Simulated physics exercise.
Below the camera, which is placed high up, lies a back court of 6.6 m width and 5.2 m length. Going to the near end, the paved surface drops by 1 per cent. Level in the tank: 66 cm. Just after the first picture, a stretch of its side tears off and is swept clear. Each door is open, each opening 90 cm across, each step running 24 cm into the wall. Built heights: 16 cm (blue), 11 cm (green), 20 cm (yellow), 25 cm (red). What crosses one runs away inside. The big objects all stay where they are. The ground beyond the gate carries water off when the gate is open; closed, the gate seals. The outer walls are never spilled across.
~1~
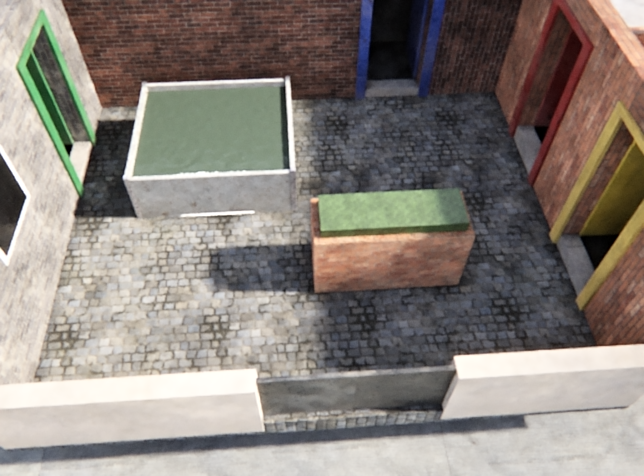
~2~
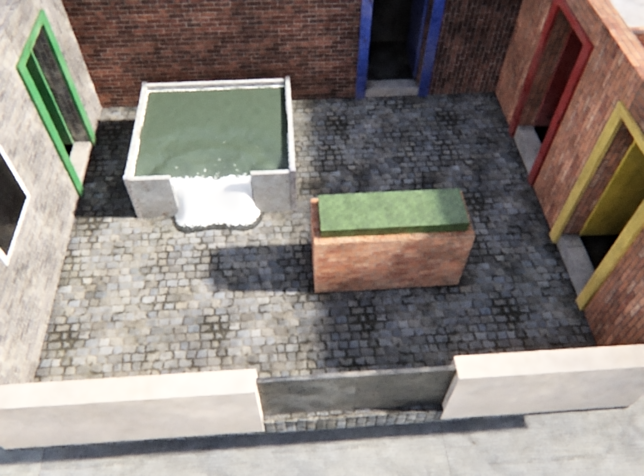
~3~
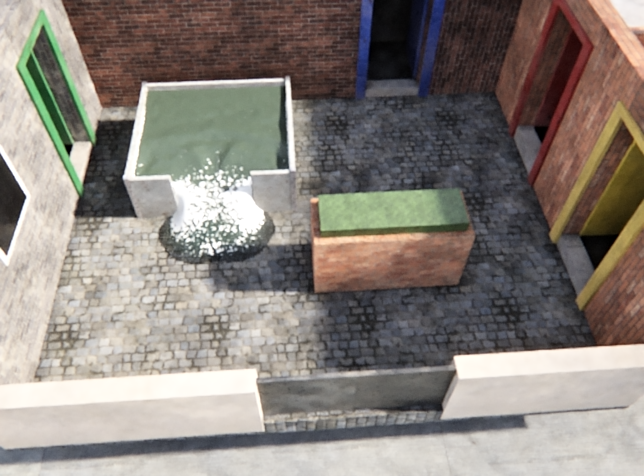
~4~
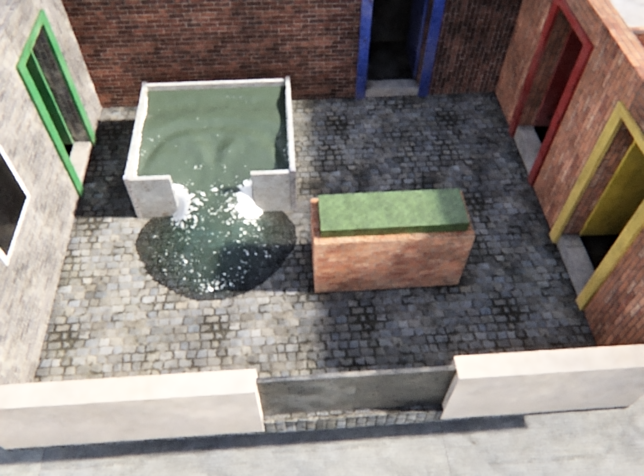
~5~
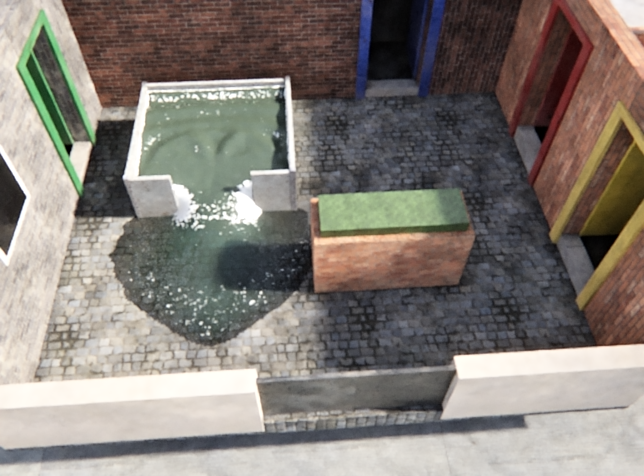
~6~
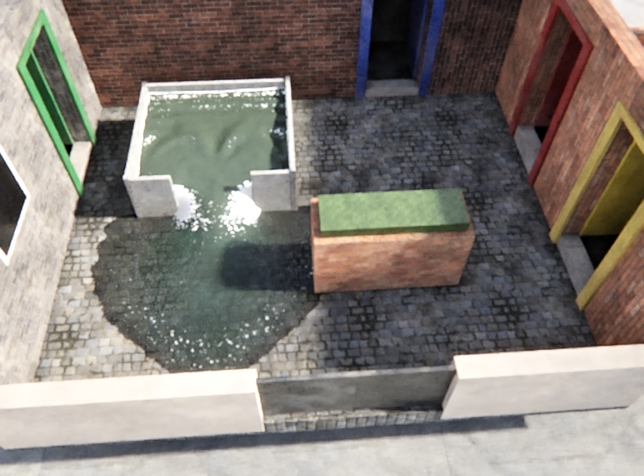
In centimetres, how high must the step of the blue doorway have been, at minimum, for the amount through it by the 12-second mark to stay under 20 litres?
It must have been at least 6 cm high.
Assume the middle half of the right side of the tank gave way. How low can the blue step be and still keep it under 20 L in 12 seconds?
About 11.5 centimetres.
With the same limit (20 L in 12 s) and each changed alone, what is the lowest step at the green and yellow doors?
You'd want some 9.5 cm at green and some 11.0 cm at yellow.
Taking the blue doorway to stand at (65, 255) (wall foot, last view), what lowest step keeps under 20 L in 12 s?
Something near 7.0 cm.
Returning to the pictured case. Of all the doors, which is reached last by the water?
Door: Blue.
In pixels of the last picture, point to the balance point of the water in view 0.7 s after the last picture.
The water is centred near (218, 208).
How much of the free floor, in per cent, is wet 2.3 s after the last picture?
Close to 45 per cent of it is wet.
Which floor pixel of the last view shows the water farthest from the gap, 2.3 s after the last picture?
Around (602, 379).
Then, 0.7 s after the last picture water covers 30 % of the floor, deepest (38 cm) near (218, 218); it has not reached the blue door.
Then, 2.3 s after the last picture water covers 45 % of the floor, deepest (29 cm) near (175, 407); it has not reached the blue door.
Then, 11.3 s after the last picture water covers 95 % of the floor, deepest (14 cm) near (208, 405); 9 cm at the blue door, 0 litres in over its 16 cm step.
At the blue door as built, the water peaked near 10 cm, 9.9 s after the last picture.
Run again over the same 12 s with other heights there, 35 litres in over 5 cm, 6 litres over 8 cm. The limit of 20 litres is kept from about 6 cm up.
